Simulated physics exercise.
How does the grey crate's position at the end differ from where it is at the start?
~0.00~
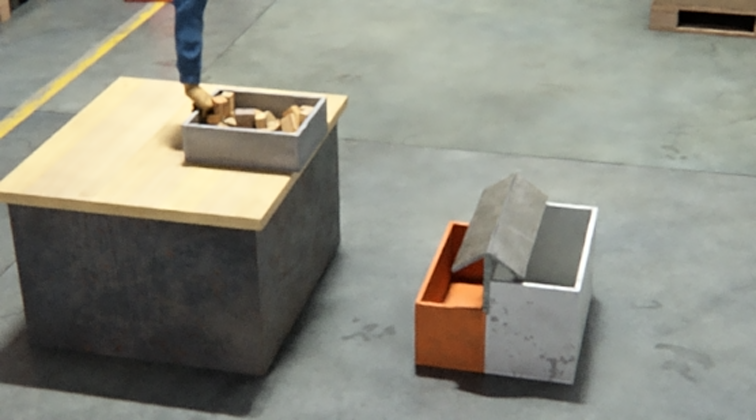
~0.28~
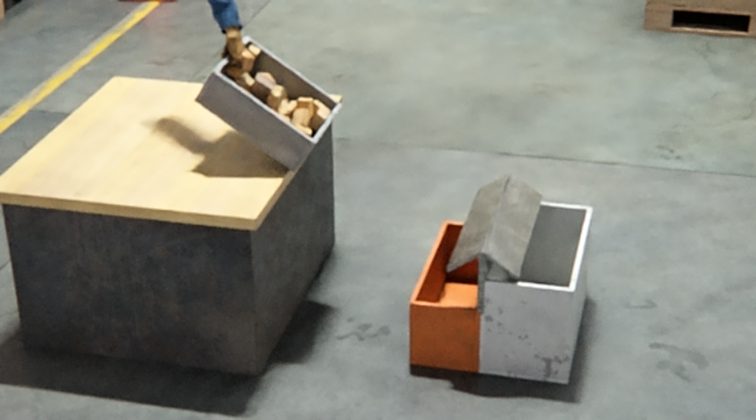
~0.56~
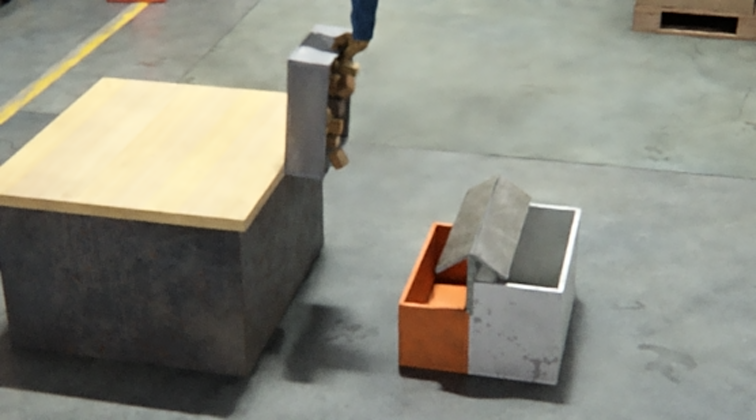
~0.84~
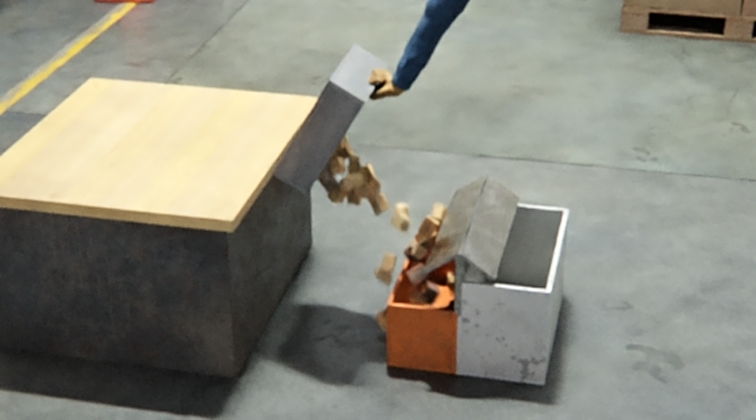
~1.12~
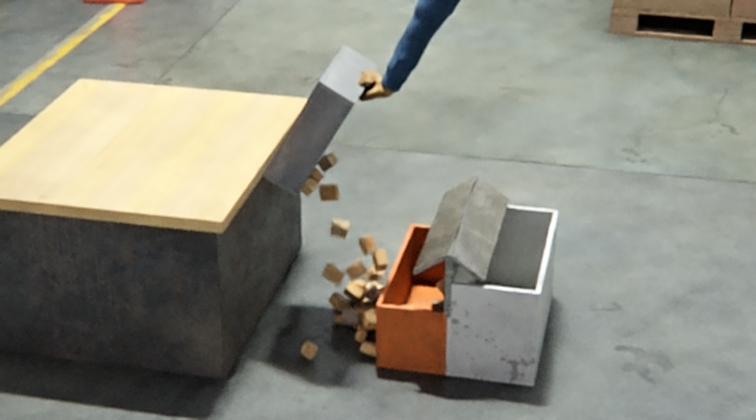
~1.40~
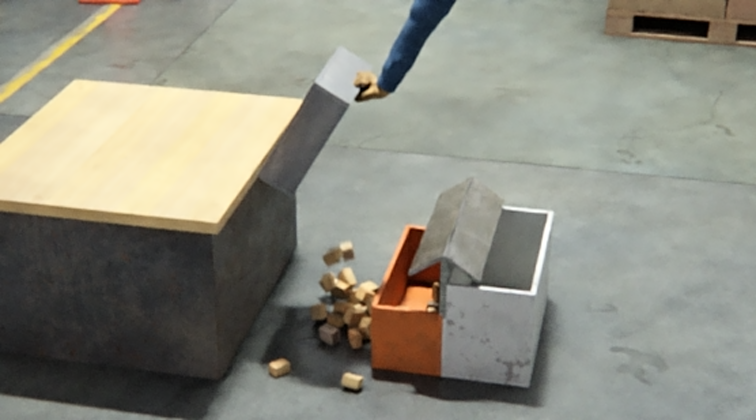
At the start the grey crate sits level on top of the bench near its right edge. By the end it is farther right, held steeply tipped over that edge with its open side turned downward.
